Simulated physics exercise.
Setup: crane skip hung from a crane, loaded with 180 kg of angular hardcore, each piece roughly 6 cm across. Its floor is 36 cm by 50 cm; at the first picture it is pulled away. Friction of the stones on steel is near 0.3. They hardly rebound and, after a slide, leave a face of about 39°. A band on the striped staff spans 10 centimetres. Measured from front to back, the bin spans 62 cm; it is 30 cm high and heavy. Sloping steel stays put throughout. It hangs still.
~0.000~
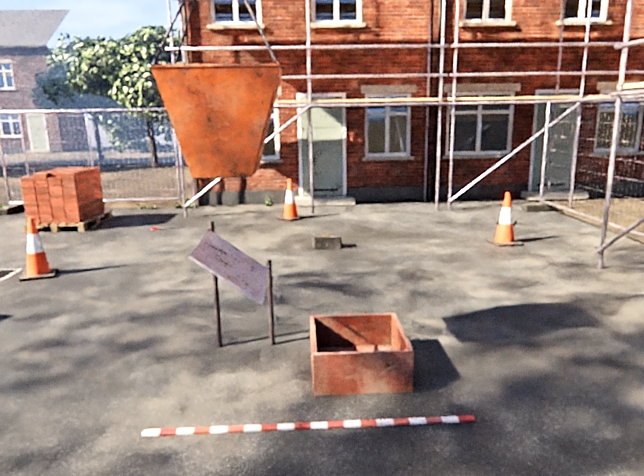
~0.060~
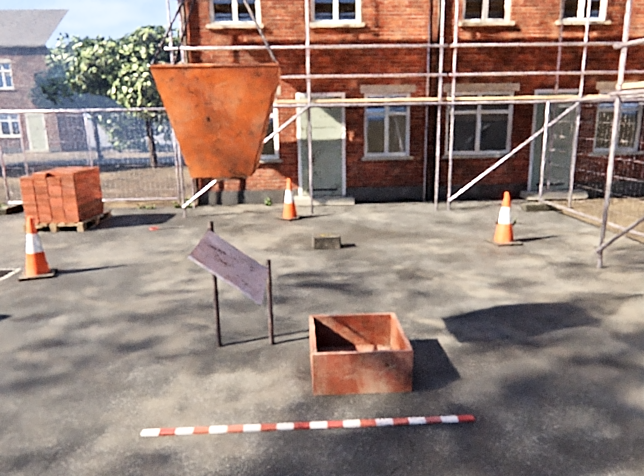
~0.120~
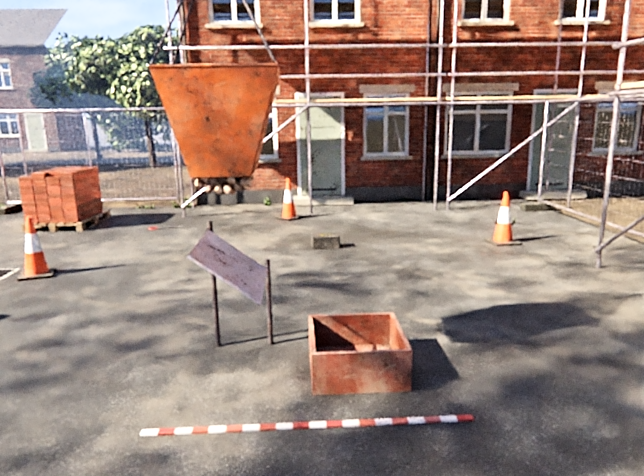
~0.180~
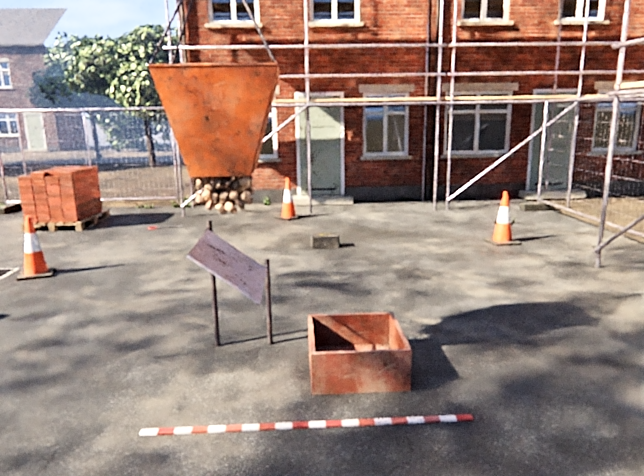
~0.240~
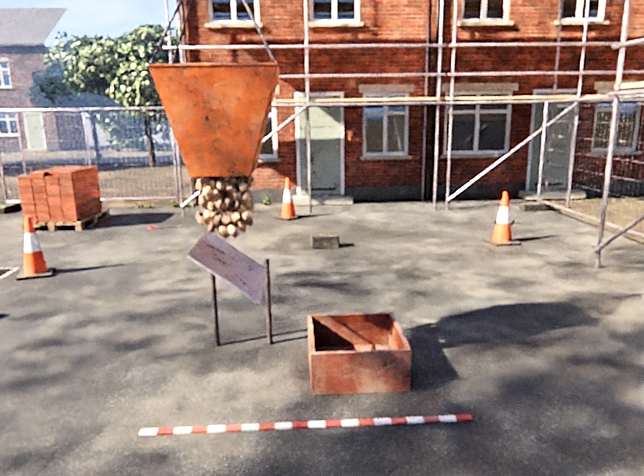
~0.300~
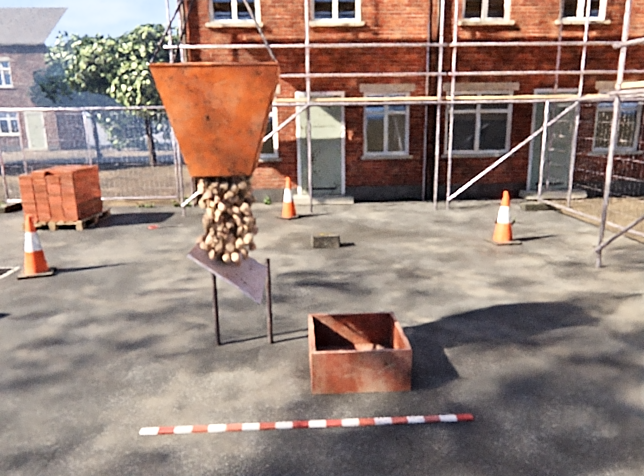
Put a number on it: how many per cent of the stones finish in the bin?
Around 40 per cent finish in the bin.
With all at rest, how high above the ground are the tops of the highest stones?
Max stone height at rest approx 26 cm.
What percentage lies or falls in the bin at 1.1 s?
About 35 per cent of it.
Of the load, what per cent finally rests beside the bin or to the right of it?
30 in a hundred, roughly.
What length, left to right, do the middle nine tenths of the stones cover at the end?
Horizontal spread approx 90 cm.
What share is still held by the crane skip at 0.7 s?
Roughly 0 percent is held.
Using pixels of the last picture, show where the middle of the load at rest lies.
Pixel position of the middle approx (336, 361).
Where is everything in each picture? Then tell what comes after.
In the first frame, the outlet is at (222, 169); nothing has dropped yet.
In the second frame, the outlet is at (221, 169); 3 % is out.
In the third frame, outlet at (220, 169), the stream shows down to (227, 188); 91 % still inside.
In the fourth frame, outlet at (220, 168), the stream shows down to (227, 206); 82 % still inside.
In the fifth frame, outlet at (220, 168), the stream shows down to (229, 228); 72 % still inside.
In the sixth frame, outlet at (220, 168), the stream shows down to (233, 255); 60 % still inside.
After 0.7 s, 0 % in the crane skip, 36 % on the steel, 51 % falling or lying left of the bin, 11 % falling or lying in the bin, 3 % falling or lying beside or right of the bin; the stones farthest right are at (363, 356).
After 1.1 s, 0 % in the crane skip, 2 % on the steel, 35 % falling or lying left of the bin, 37 % falling or lying in the bin, 25 % falling or lying beside or right of the bin; the stones farthest right are at (403, 348).
After 1.7 s, 0 % in the crane skip, 32 % falling or lying left of the bin, 40 % falling or lying in the bin, 28 % falling or lying beside or right of the bin; the stones farthest right are at (447, 351).
After 2.6 s, 0 % in the crane skip, 32 % falling or lying left of the bin, 40 % falling or lying in the bin, 28 % falling or lying beside or right of the bin; the stones farthest right are at (449, 351).
After 4.5 s, 0 % in the crane skip, 32 % left of the bin, 40 % in the bin, 28 % beside or right of the bin; the stones farthest right are at (449, 351).
